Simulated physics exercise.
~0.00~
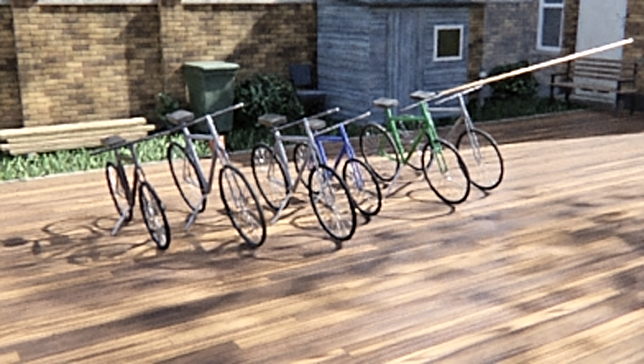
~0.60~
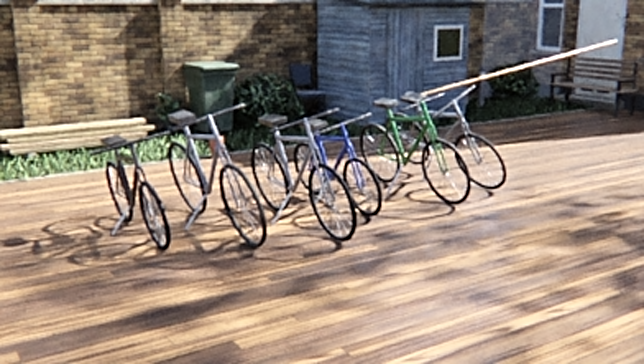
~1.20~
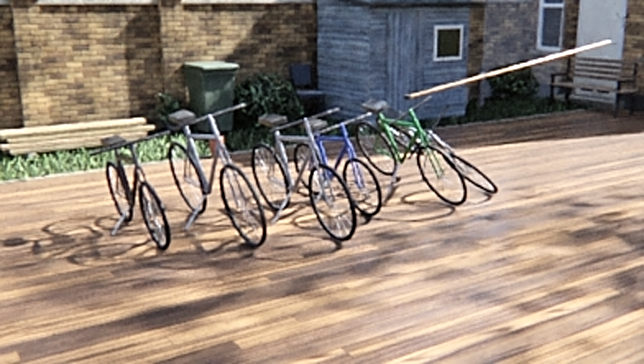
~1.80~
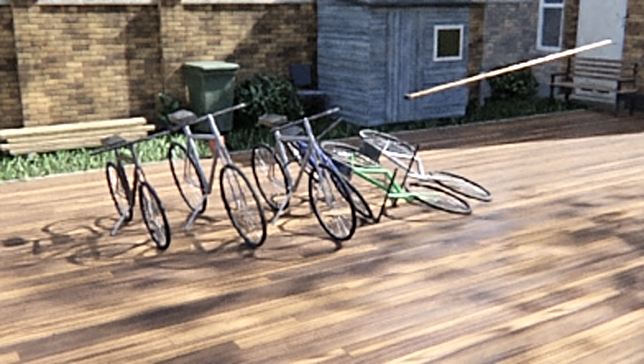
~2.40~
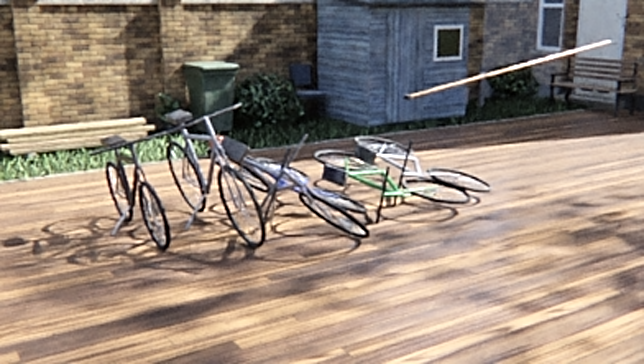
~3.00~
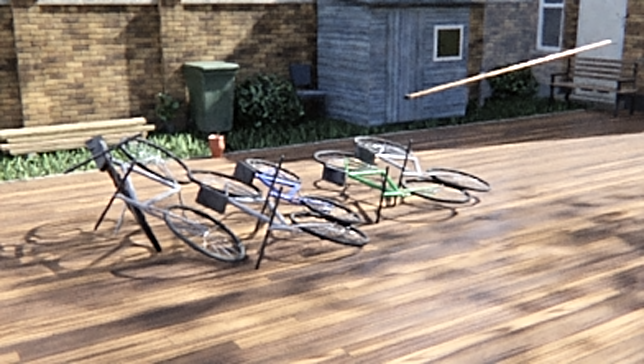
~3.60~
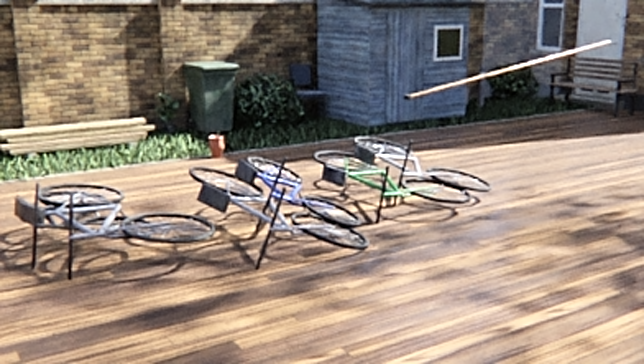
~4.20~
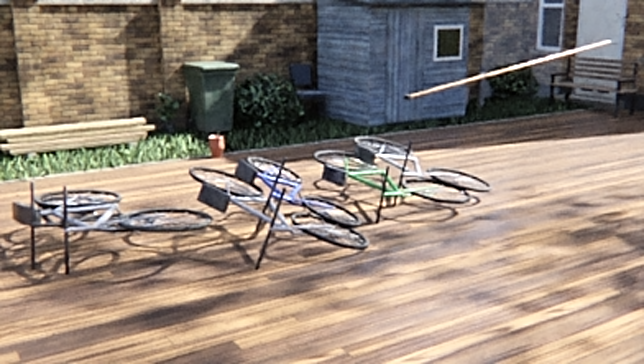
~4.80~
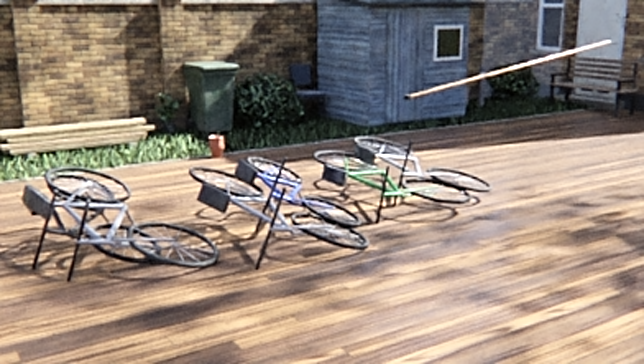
At the start, six bicycles stand in a leaning row on a sunlit wooden deck, with a long pole reaching in from the right to the bicycle at that end. The pole moves left and the end bicycle tips over, taking the green one beside it down too. The fall then passes leftward through the blue bicycle and its grey neighbour, which drop towards the deck. Next the last two on the left topple, the farthest one going down last and shifting slightly. Finally all six lie fallen in overlapping heaps, while the pole hangs still above.
